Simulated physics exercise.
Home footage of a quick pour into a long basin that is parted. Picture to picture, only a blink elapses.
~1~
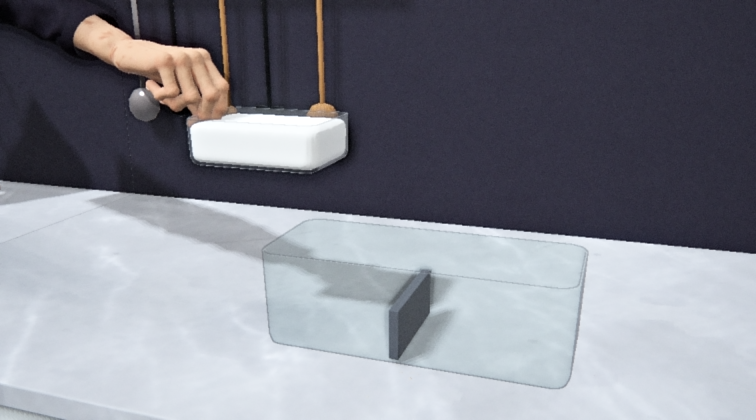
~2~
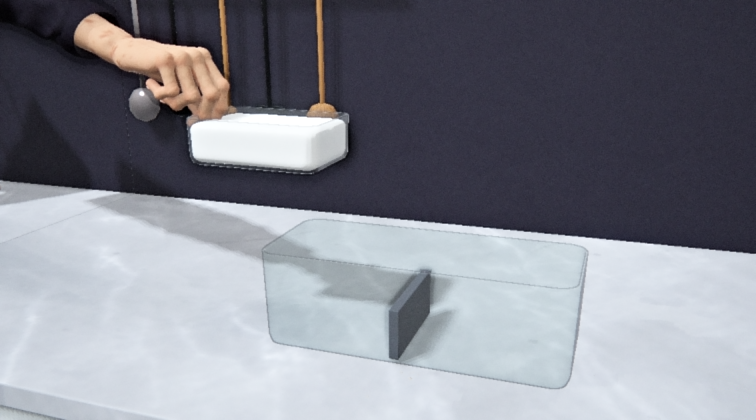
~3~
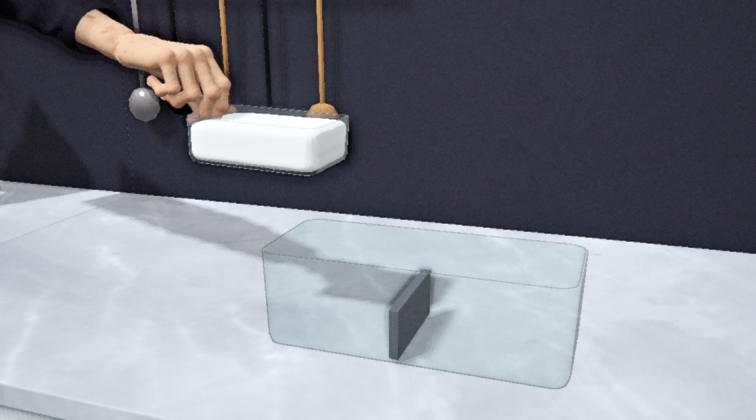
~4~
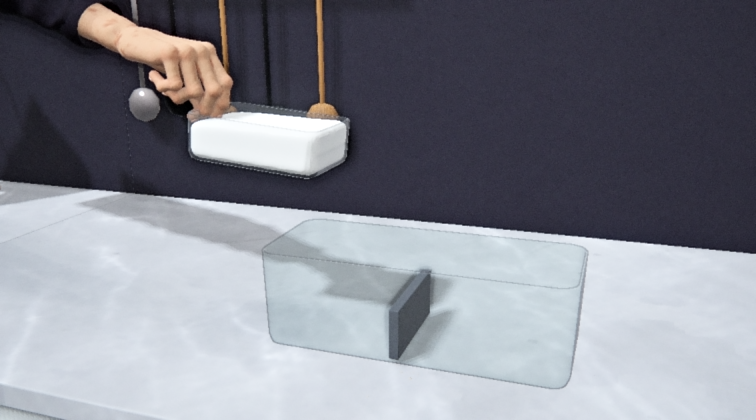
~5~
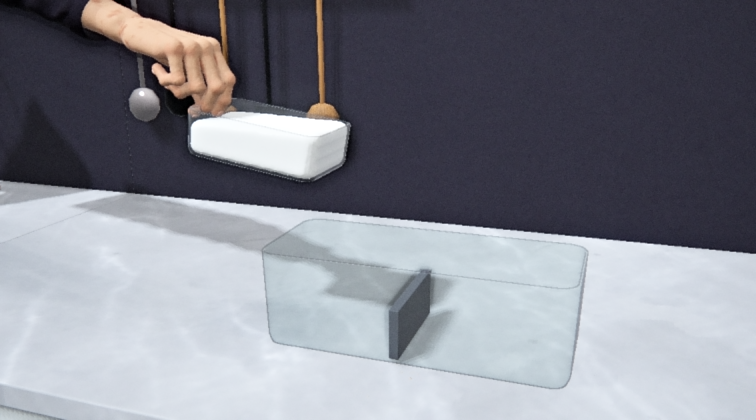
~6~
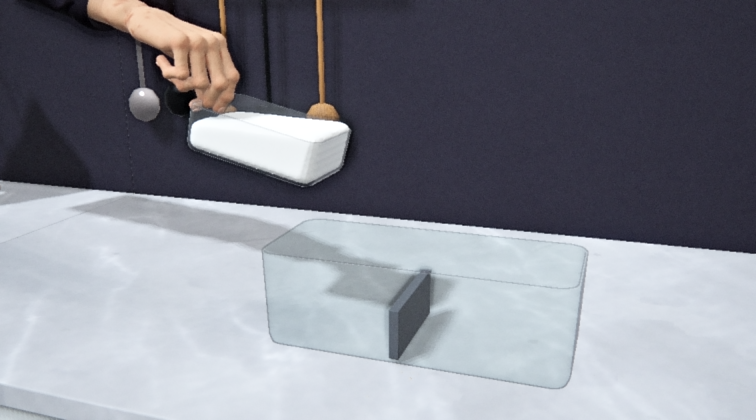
A hand held a small clear container of milk above a long glass basin with a dark divider inside, then slowly tilted it to the right, lowering its right end a little.
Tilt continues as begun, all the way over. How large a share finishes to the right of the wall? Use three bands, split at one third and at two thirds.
Under a third ends up there.
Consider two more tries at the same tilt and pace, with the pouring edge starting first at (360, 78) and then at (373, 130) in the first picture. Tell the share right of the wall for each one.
About 60 per cent, then about 60 per cent.
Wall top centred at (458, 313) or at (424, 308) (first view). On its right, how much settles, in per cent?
Roughly 10 per cent first and roughly 10 per cent second.
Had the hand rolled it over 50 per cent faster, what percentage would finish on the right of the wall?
I'd say roughly 0 in every hundred ends up there.
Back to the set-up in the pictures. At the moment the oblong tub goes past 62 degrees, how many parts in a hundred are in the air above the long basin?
Some 35 per cent, I'd say.
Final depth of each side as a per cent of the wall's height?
The left side sits at 50 per cent and the right side at 0.
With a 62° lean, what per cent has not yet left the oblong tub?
20 %.
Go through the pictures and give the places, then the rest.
It leans 0°; its right rim is at (333, 121); the milk meets the walls at (213, 120) and (334, 126); the long basin's rim runs from (285, 235) to (584, 269); the wall's top is at (411, 290), in the first frame.
It leans 1°; its right rim is at (333, 122); the milk meets the walls at (213, 120) and (334, 126), in the second frame.
It leans 2°; its right rim is at (334, 124); the milk meets the walls at (214, 119) and (334, 128), in the third frame.
It leans 5°; its right rim is at (334, 127); the milk meets the walls at (214, 118) and (335, 128), in the fourth frame.
It leans 9°; its right rim is at (335, 132); the milk meets the walls at (215, 118) and (336, 130), in the fifth frame.
It leans 13°; its right rim is at (336, 138); the milk meets the walls at (215, 117) and (336, 133); 3 per cent is over the edge, in the sixth frame.
A moment on, the oblong tub is tipped part way and 22 per cent is still to pour, 39 is left of the wall and 2 right of it.
Next, the oblong tub is tipped on its side and 5 per cent is still to pour, 82 is left of the wall and 2 right of it.
Then the oblong tub is tipped right over and 0 per cent is still to pour, 88 is left of the wall and 3 right of it.
Later the oblong tub is tipped right over and 0 per cent is still to pour, 89 is left of the wall and 3 right of it.
Finally, 89 per cent lies left of the wall, 3 right of it and 8 outside.
